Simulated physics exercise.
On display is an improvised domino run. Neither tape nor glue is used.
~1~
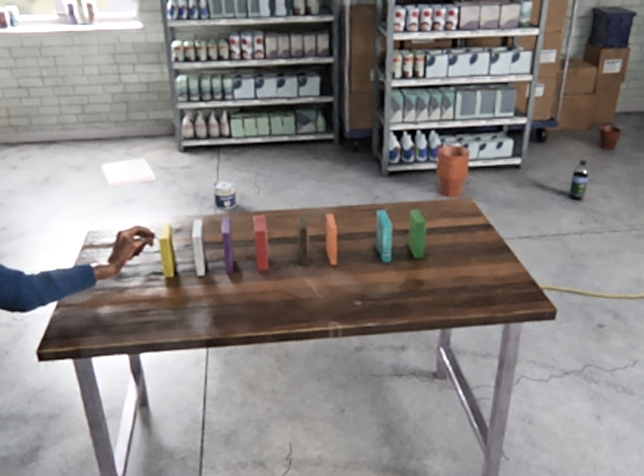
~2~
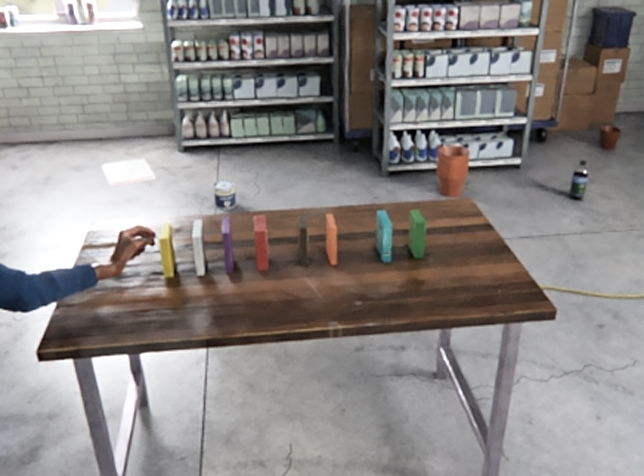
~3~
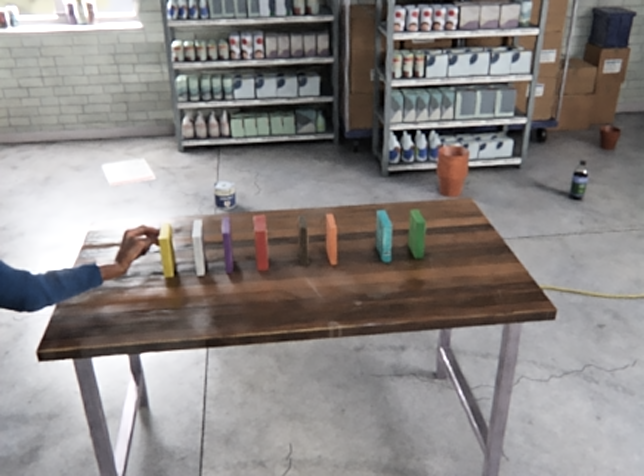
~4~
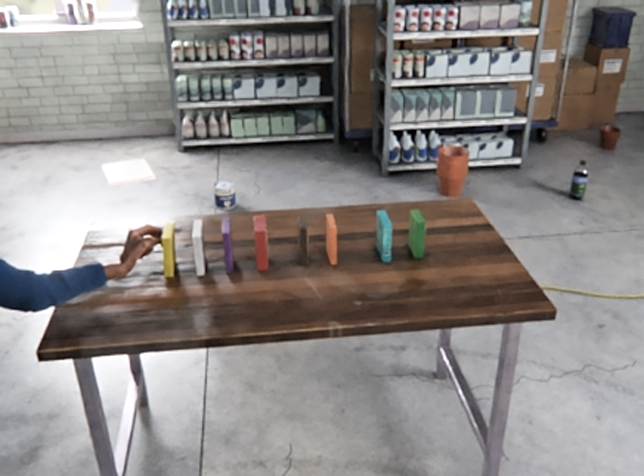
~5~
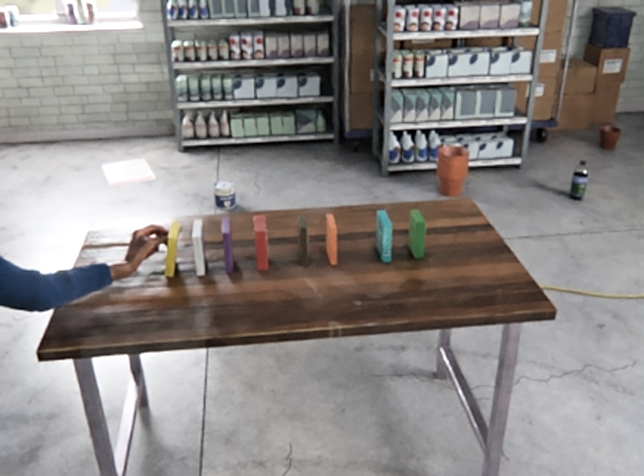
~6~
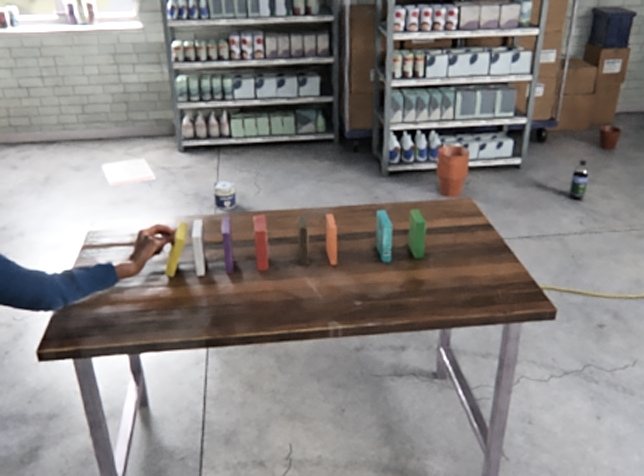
A hand at the left slowly tilting a yellow block rightward toward a row of upright coloured blocks on a wooden table.
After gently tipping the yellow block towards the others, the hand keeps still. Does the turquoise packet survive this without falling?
Yes.
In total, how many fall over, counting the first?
Total: 6.
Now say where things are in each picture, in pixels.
Turquoise packet (384, 236); orange board (332, 239), in the first picture.
Black board (303, 241); purple board (228, 245), in the second picture.
White block (199, 248); orange board (332, 239), in the third picture.
Yellow block 4° over; red board (261, 243); black board (303, 241), in the fourth picture.
Yellow block 12° over; purple board (228, 245); white block (199, 248), in the fifth picture.
Yellow block 22° over; turquoise packet (384, 236); orange board (332, 239), in the sixth picture.
Then, 0.30 s after the last picture, yellow block 64° over; white block tipped 45° from how it was; purple board tipped 19° from how it was.
Then, 0.60 s after the last picture, yellow block 75° over; red board on its side; purple board tipped 71° from how it was; white block tipped 74° from how it was.
Then, 0.70 s after the last picture, yellow block 76° over; red board on its side; black board on its side; orange board on its side.
At rest, tipped over on the table, orange board, red board, black board, purple board and white block; turquoise packet in place. Seen from the same camera at the end, turquoise packet near (384, 236).
